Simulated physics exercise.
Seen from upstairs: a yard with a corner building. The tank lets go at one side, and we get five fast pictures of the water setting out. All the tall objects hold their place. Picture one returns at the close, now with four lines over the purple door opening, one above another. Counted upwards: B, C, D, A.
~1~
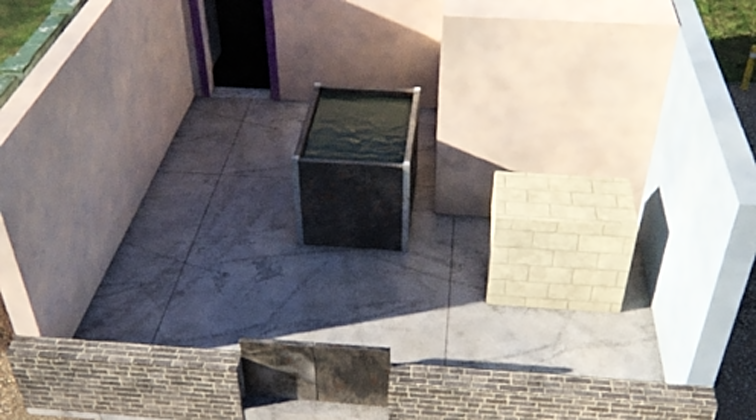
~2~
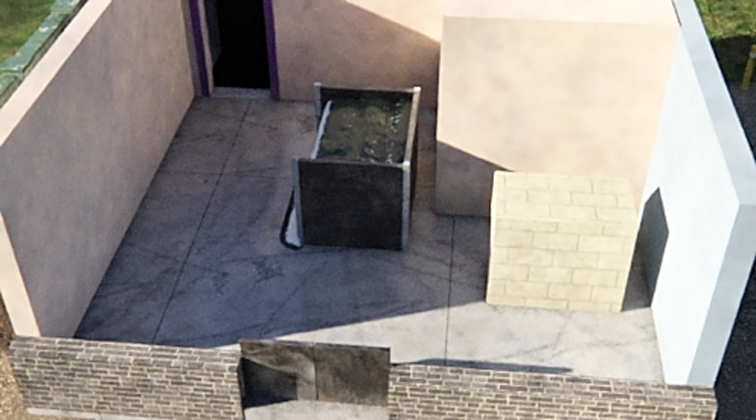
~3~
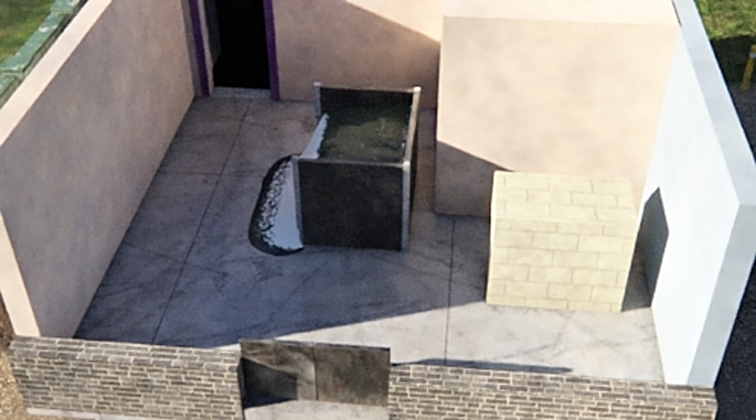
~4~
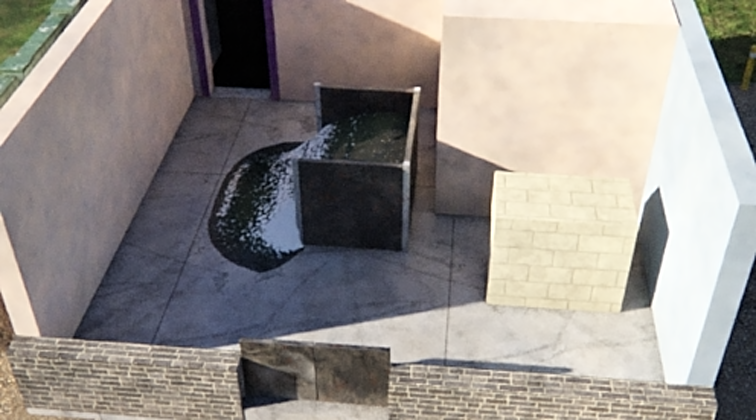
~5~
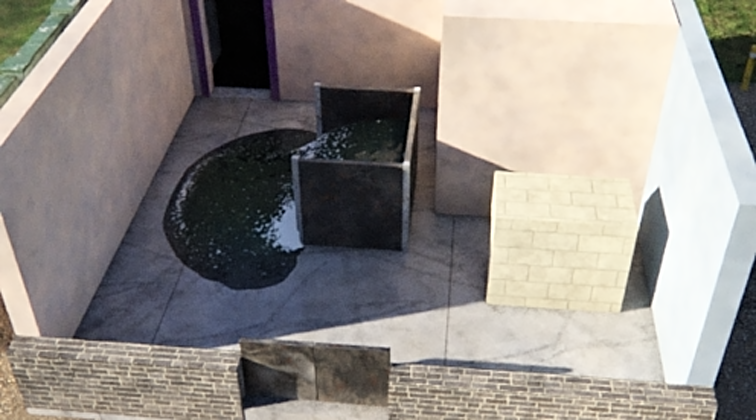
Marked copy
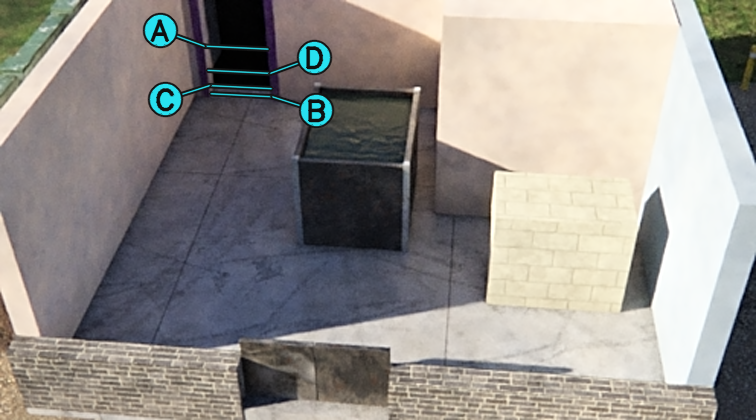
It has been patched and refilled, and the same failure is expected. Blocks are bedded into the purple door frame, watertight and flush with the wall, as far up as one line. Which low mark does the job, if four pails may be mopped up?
Go for D.
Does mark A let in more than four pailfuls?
No.
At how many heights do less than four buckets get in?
Two of them.
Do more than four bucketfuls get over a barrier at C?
Yes.
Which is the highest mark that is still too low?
The answer is C.
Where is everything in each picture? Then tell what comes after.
Water in the tank at rest, its middle at (359, 129); foot of the purple doorway at (241, 98); shut gate at (316, 353), in the first frame.
In the second frame, 2 % of the ground under water, visible out to (292, 242).
In the third frame, 5 % of the ground under water, visible out to (270, 248).
In the fourth frame, 10 % of the ground under water, visible out to (236, 257).
In the fifth frame, 18 % of the ground under water, visible out to (170, 216).
In cyan, A at (236, 47); B at (241, 95); C at (240, 87); D at (238, 71); from the bottom up B, C, D, A.
With A, nothing gets over.
With B, dozens of bucketfuls pour in.
With C, about 11 bucketfuls get in.
With D, a splash gets over, under a bucket.
